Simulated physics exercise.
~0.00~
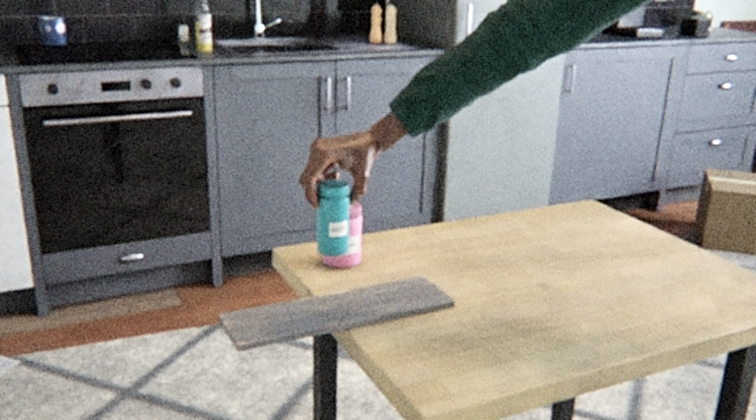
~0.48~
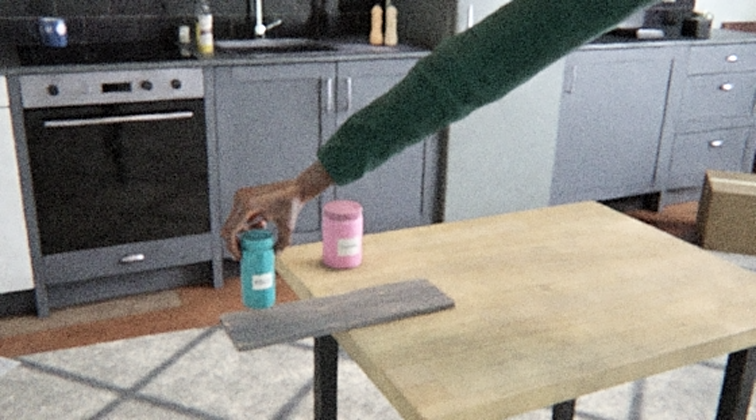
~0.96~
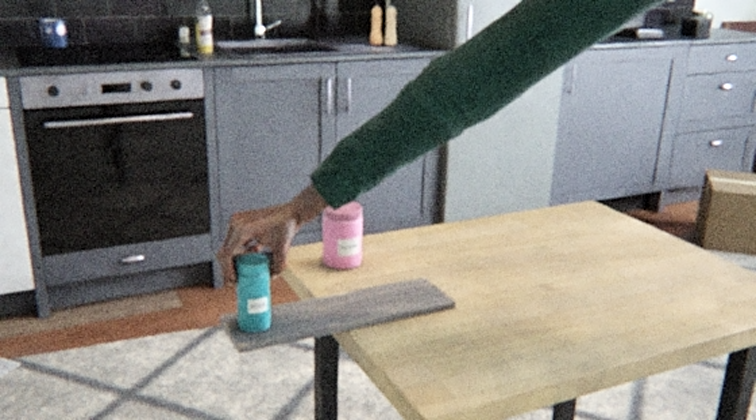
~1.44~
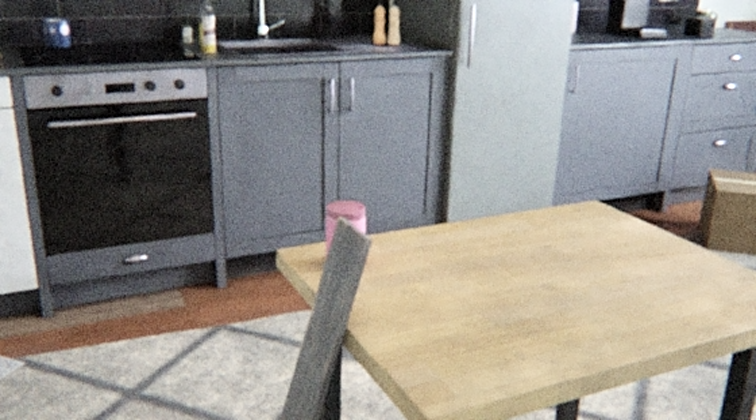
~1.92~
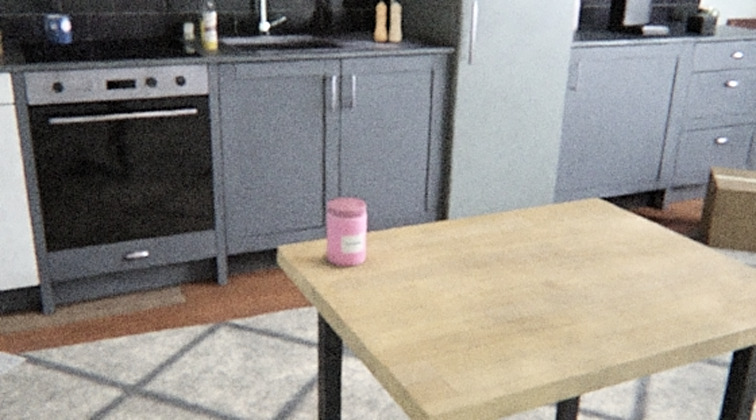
In the video, a hand lifts a turquoise shaker from beside a pink jar and sets it on the overhanging left end of a grey plank; the plank tips and drops off the table with the shaker, leaving only the pink jar on the tabletop.
